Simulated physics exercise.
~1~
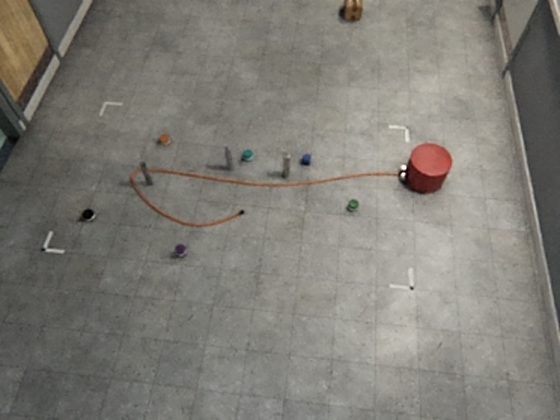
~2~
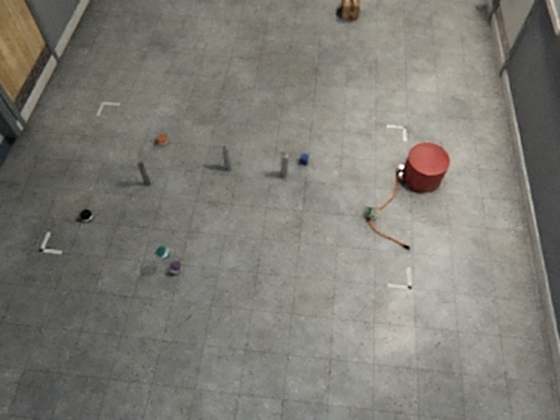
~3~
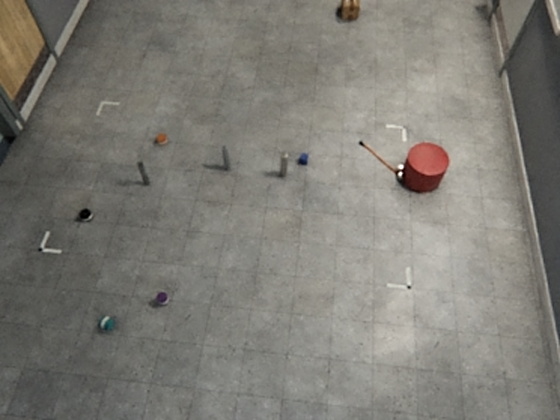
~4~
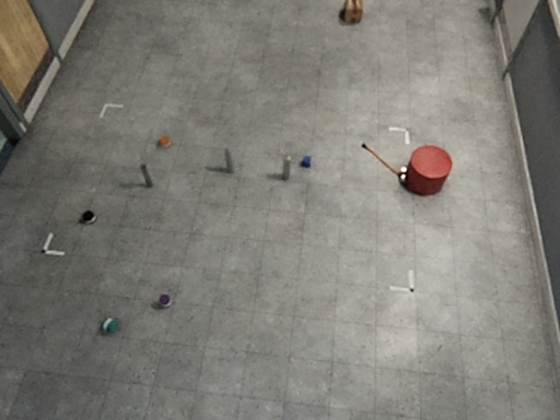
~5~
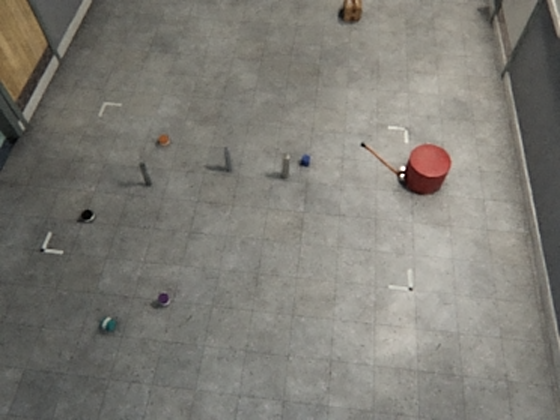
On a grey tiled hallway floor, an orange lead looped around upright posts is drawn rightward into a red reel, shifting the green, teal and purple containers; it stops with a short end out, the teal and purple ones resting lower left and the green one no longer visible.
